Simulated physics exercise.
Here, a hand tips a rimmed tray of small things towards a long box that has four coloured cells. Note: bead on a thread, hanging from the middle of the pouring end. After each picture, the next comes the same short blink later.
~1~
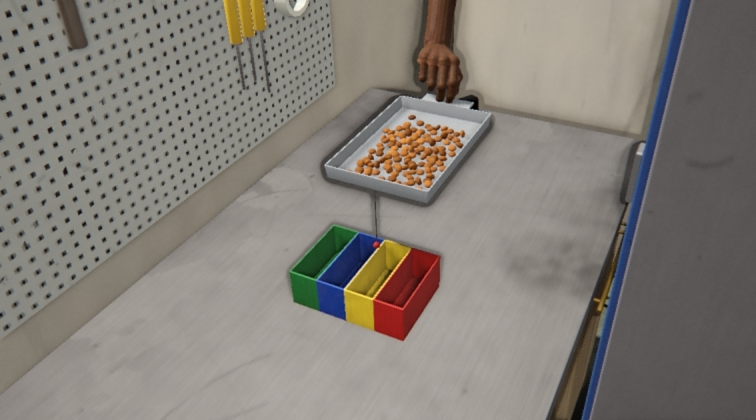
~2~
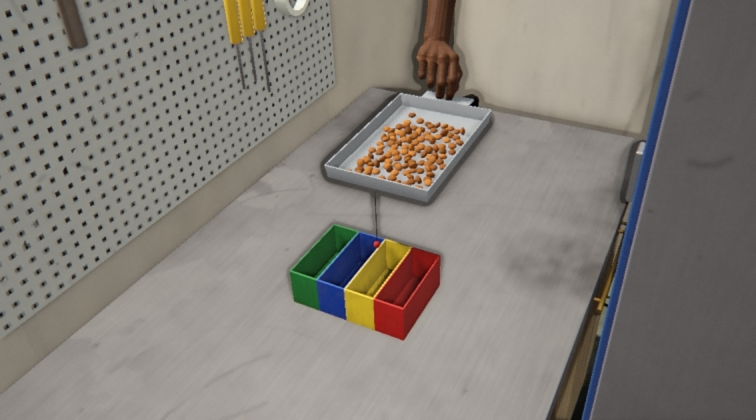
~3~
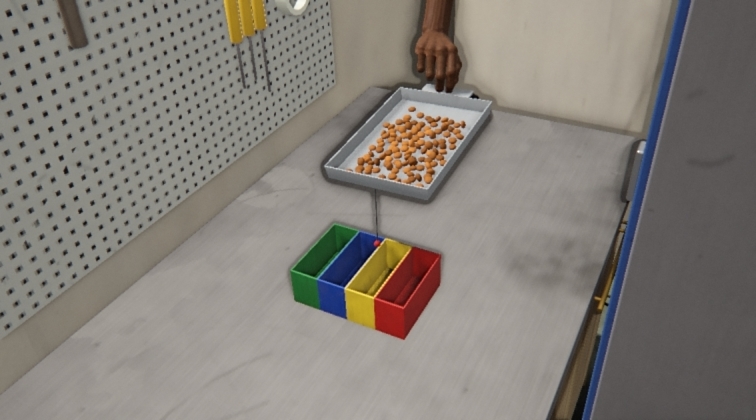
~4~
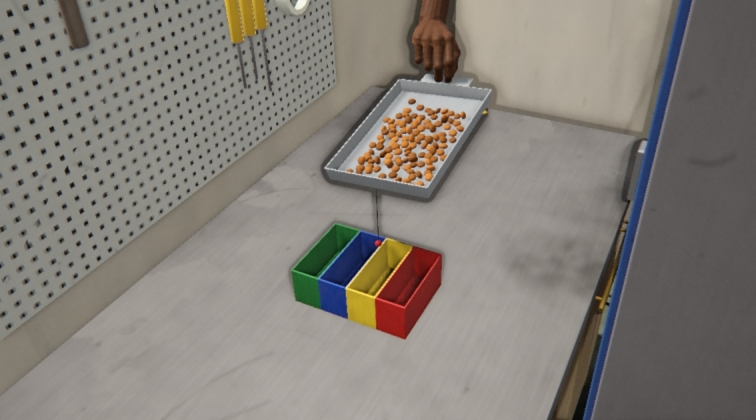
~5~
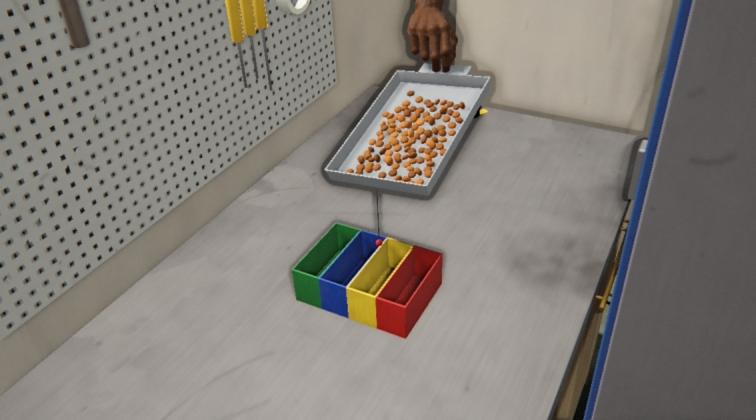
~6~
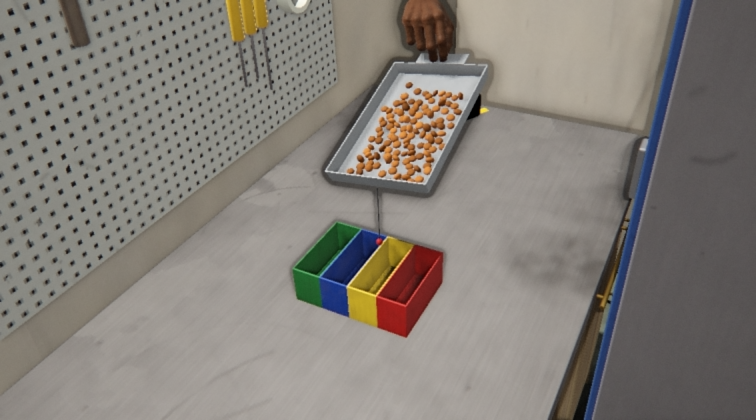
The clip opens on a hand holding the far end of a grey rimmed tray of small orange-brown pieces, above a box with green, blue, yellow and red cells. The hand gradually raises the far end, tilting the tray towards the box, its near left corner lowest, while the pieces stay spread inside.
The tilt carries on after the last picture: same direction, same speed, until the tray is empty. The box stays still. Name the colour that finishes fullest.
Green.
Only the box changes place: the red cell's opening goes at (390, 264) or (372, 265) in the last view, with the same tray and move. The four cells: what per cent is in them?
Close to 100 %, followed by close to 100 %.
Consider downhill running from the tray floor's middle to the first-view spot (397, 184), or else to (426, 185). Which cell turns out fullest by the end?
Well, with the first heading it's the red cell, and with the second it's the cell in red.
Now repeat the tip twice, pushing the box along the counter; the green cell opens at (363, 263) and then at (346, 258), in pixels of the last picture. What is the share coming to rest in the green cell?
Trial 1 about 10 %, trial 2 about 30 %.
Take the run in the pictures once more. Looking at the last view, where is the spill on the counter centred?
Roughly at pixel (288, 269).
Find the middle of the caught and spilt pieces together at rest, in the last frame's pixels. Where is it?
Around (331, 273).
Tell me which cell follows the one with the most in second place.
The cell in blue.
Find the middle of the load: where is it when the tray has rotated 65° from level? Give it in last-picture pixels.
Close to (359, 156).
Soon, tray tipped steeply; nearly all on the tray; a stray few falling or outside the box.
A while on, tray tipped past a quarter turn; about a quarter on the tray; about a third in the green cell; a stray few in the blue cell; about a third falling or outside the box.
Towards the end, tray tipped past a quarter turn; most in the green cell; a small part in the blue cell; a small part falling or outside the box.
Finally, tray tipped past a quarter turn; most in the green cell; a small part in the blue cell; none in the red cell; none in the yellow cell; a small part outside the box.
